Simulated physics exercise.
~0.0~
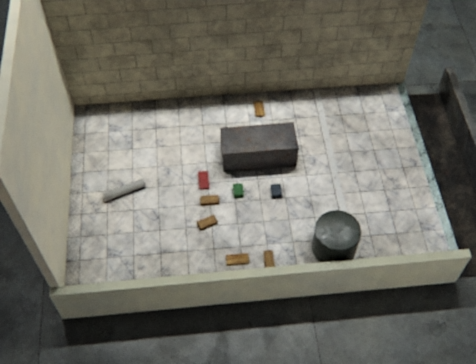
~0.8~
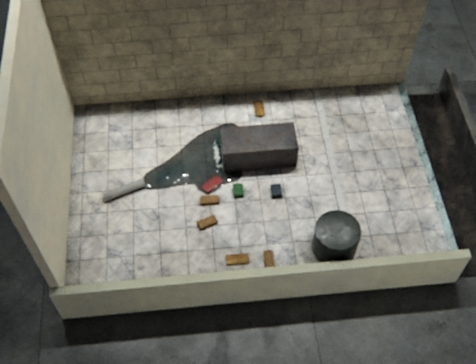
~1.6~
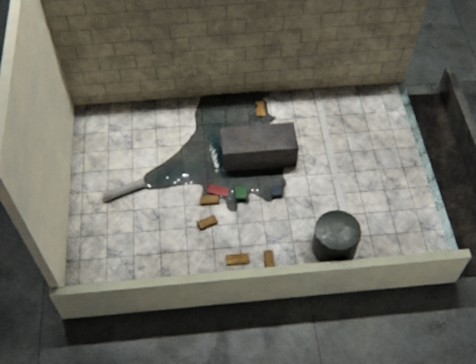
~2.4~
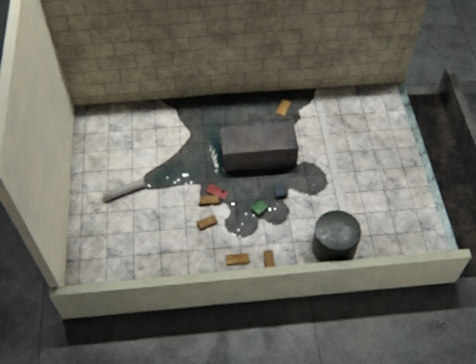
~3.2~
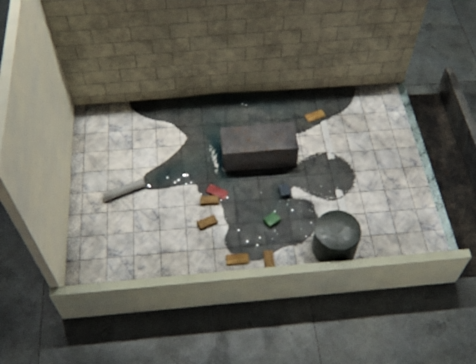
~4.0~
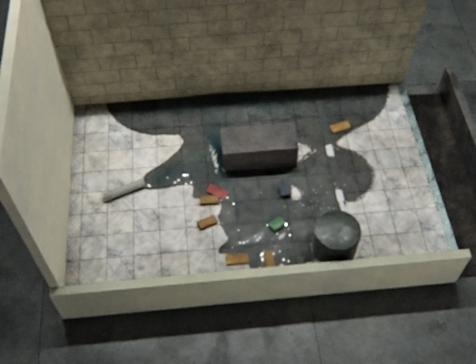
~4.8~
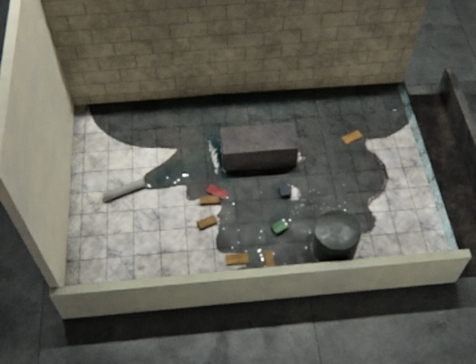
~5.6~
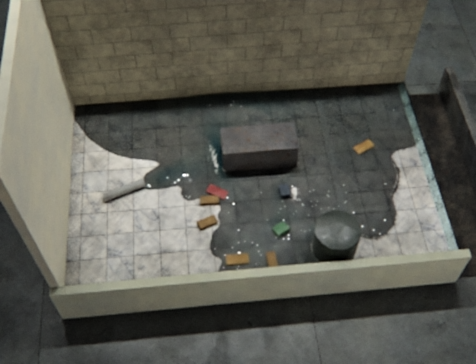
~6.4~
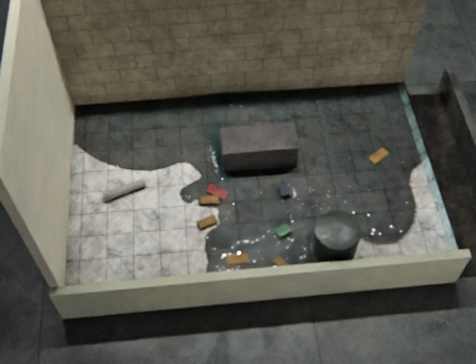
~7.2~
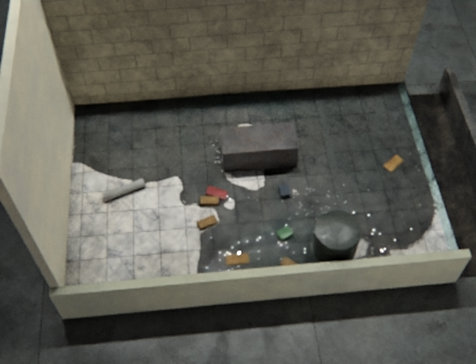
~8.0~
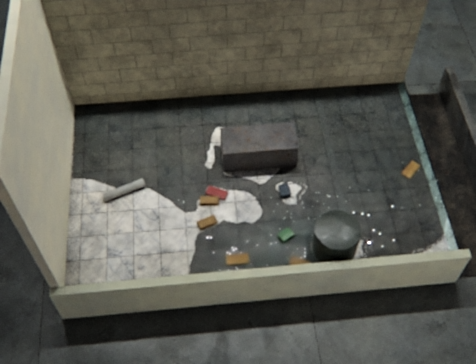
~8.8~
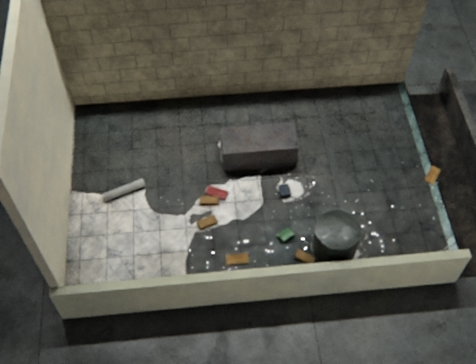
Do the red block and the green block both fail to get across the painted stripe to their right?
Yes, both fall short. The red block shifts only slightly and the green one drifts a little toward the drum, and neither crosses the stripe.
